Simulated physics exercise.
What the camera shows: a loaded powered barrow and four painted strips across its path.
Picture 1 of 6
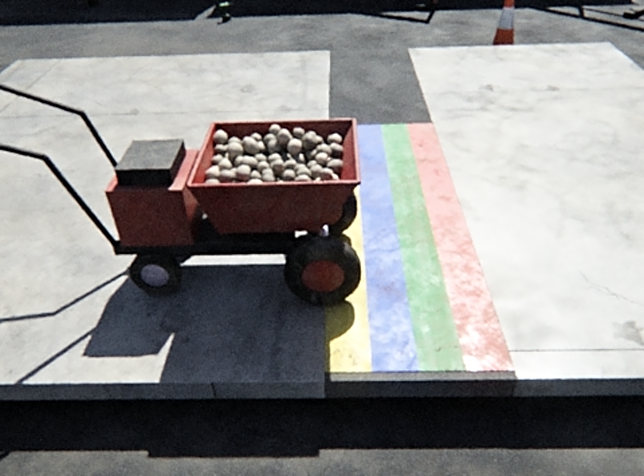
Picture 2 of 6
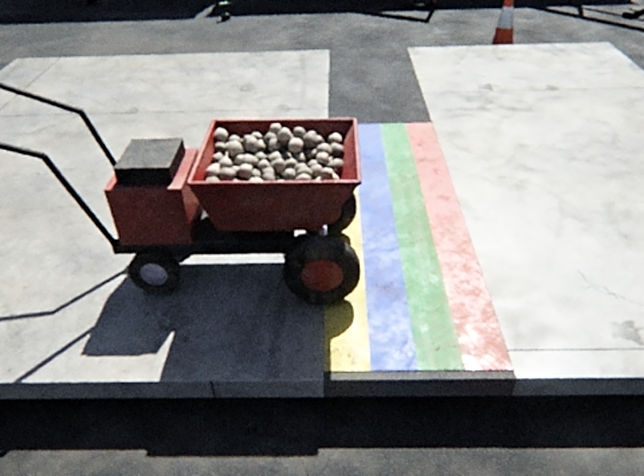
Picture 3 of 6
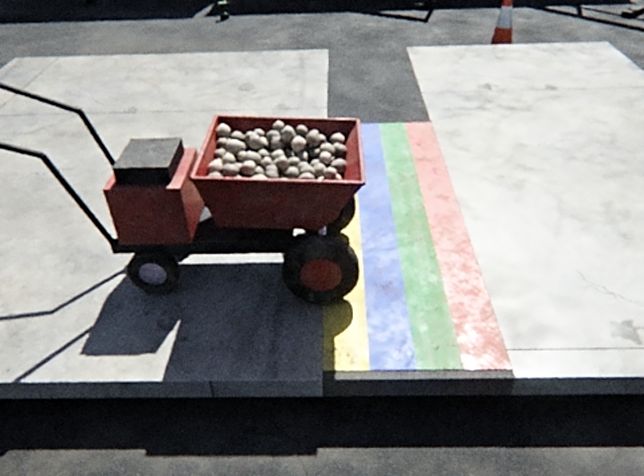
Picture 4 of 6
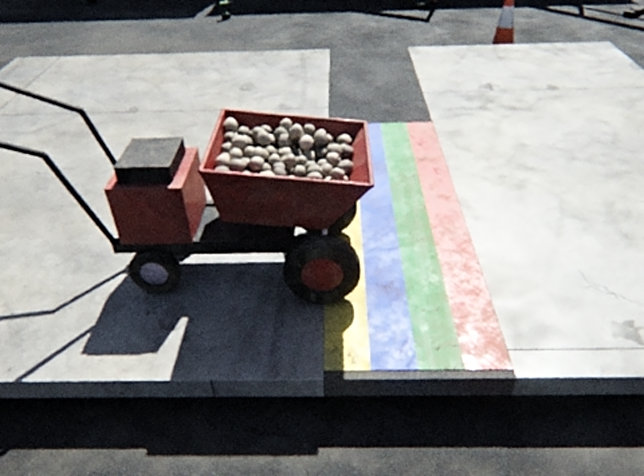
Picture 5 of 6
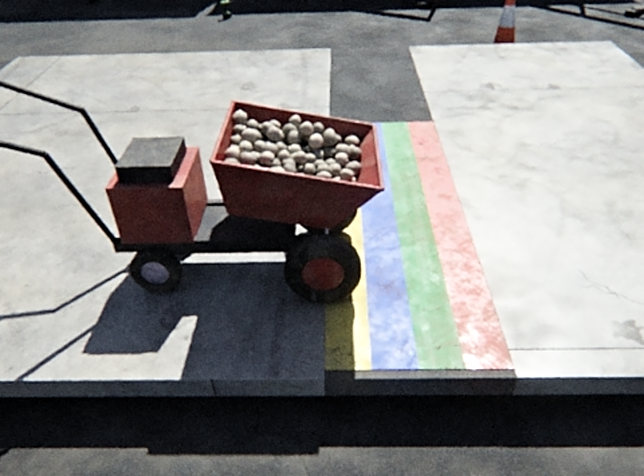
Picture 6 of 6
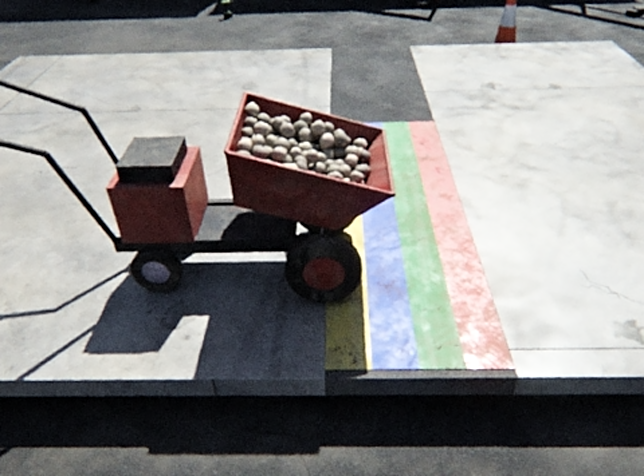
The red skip of a small barrow, loaded with rounded pebbles, starts level, then tilts gradually to the right and shifts forward while the wheels stay still beside yellow, blue, green and red strips painted on the pale paving.
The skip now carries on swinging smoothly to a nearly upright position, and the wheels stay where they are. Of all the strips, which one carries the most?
I would say the red one.
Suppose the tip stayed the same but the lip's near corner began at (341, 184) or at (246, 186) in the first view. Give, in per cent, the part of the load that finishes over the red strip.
First try: 30 per cent; second try: 0 per cent.
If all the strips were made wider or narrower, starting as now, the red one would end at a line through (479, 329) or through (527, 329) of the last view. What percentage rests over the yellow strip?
Roughly 0 per cent, then roughly 0 per cent.
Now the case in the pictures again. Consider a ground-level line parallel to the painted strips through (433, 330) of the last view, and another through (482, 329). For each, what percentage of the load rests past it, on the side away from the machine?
First some 70, then 40 per cent.
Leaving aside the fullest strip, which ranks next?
The next one is the strip in green.
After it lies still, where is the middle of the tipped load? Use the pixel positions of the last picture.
Centre at rest, last view: Approx. (459, 253).
Shortly afterwards, skip tipped steeply; the whole lot in the skip.
Next, skip tipped steeply; the bulk in the skip; only a few over the green strip; a little over the red strip; only a few falling.
Some moments later, skip tipped right over; near half in the skip; only a few over the blue strip; a little over the green strip; near a quarter over the red strip; near a quarter off the paint.
In the end, skip tipped right over; near a quarter in the skip; none at all over the yellow strip; only a few over the blue strip; near a quarter over the green strip; near a third over the red strip; near a quarter off the paint.
